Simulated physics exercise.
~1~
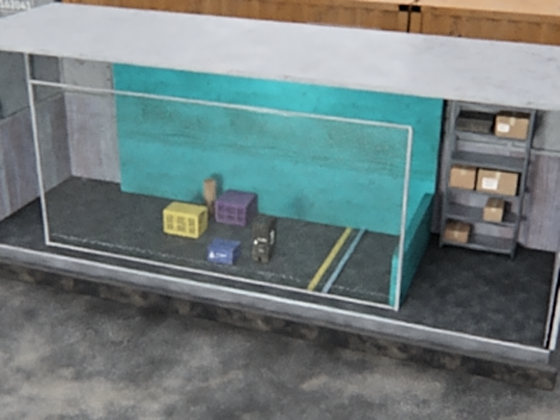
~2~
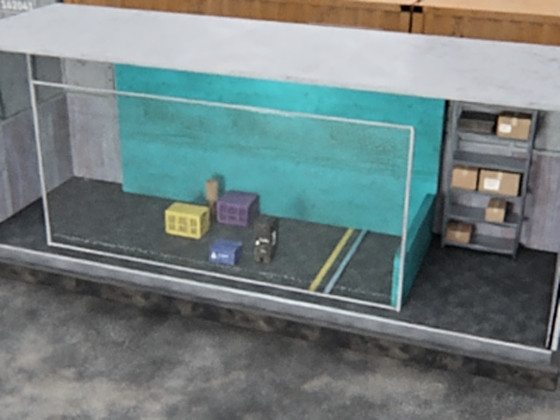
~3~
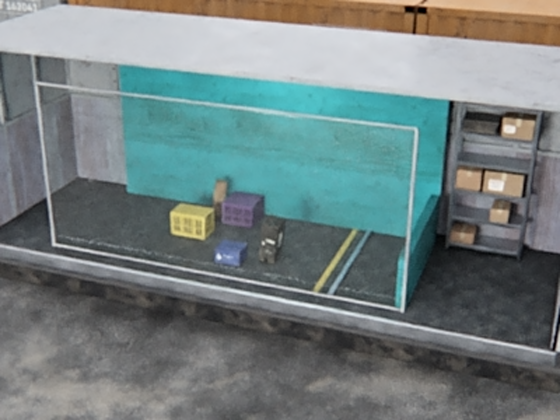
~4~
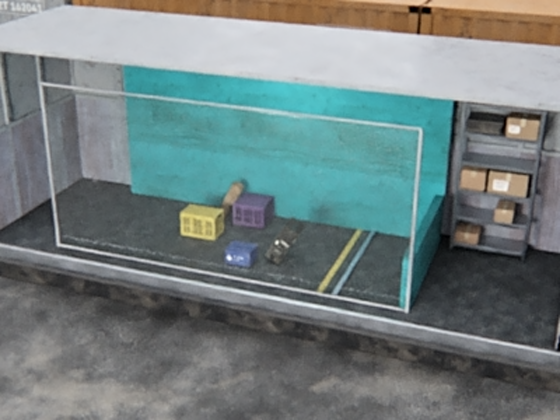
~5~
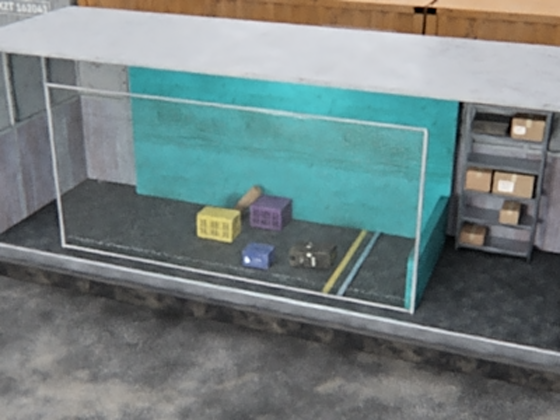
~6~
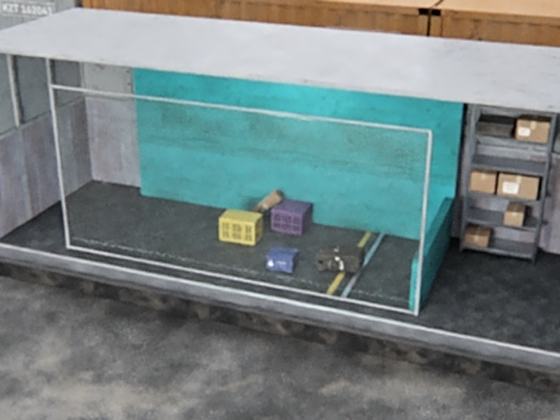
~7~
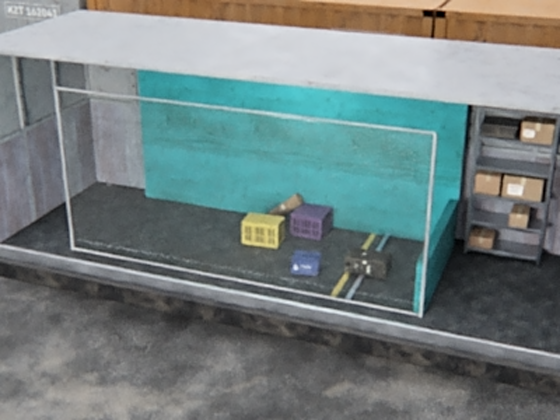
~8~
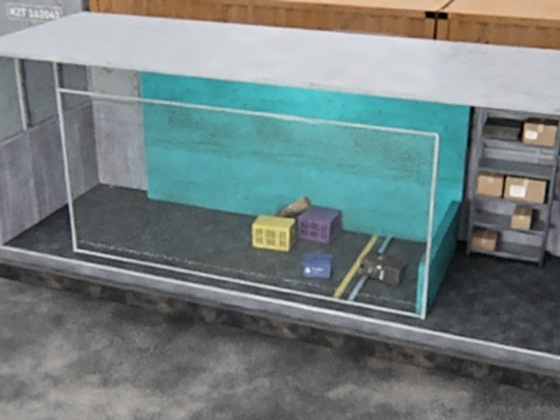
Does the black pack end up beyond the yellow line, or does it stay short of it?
The black pack ends up beyond the yellow line, lying on its side just to the right of it.
